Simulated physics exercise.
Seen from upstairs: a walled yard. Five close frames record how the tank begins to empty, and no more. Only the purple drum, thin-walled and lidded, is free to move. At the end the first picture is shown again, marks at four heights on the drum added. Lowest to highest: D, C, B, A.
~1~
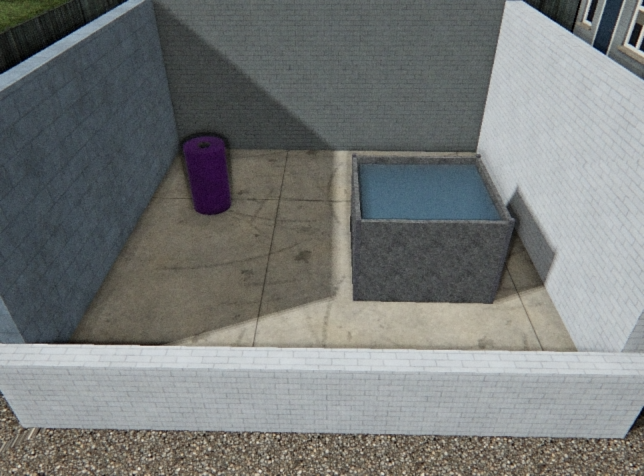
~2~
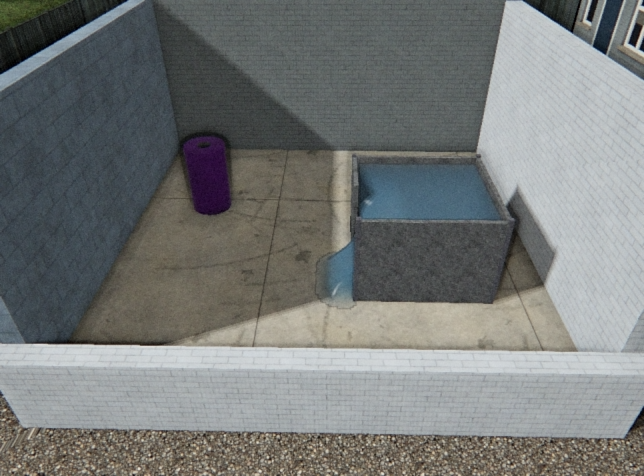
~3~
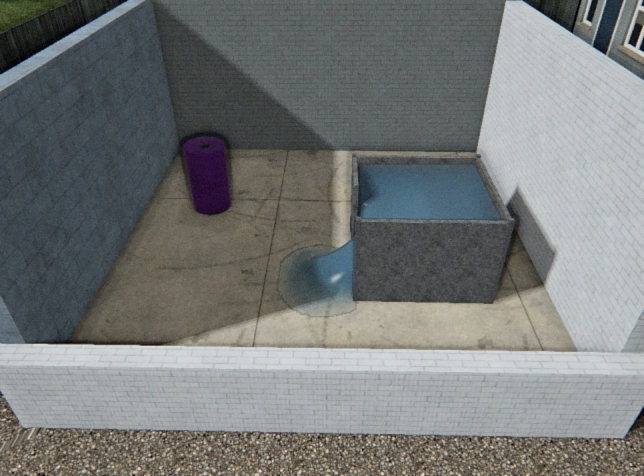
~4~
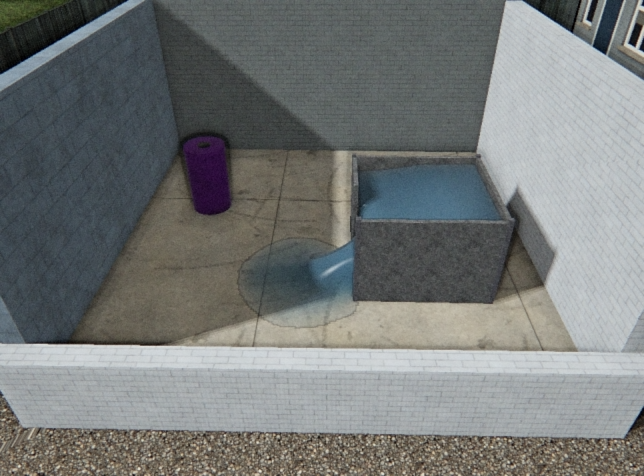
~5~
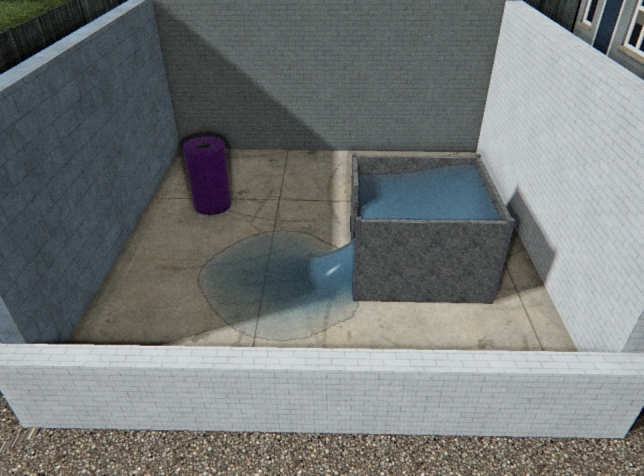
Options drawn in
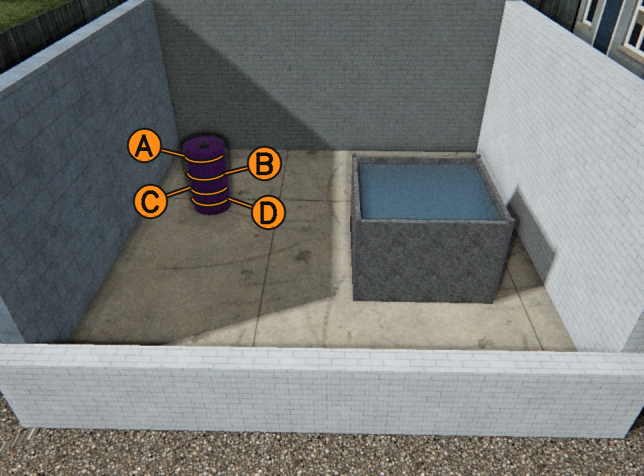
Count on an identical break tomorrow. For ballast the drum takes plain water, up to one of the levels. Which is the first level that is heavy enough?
Mark C just does it.
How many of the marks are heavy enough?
Three.
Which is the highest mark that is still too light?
That is mark D.
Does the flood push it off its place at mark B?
No.
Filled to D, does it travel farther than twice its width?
No, it does not.
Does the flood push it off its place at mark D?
Yes, it does.
In orange, A at (200, 162); B at (203, 179); C at (205, 194); D at (207, 205); from the bottom up D, C, B, A.
If A is chosen, it does not move.
If B is chosen, it does not move.
If C is chosen, it does not move.
If D is chosen, it is pushed about its own width away.
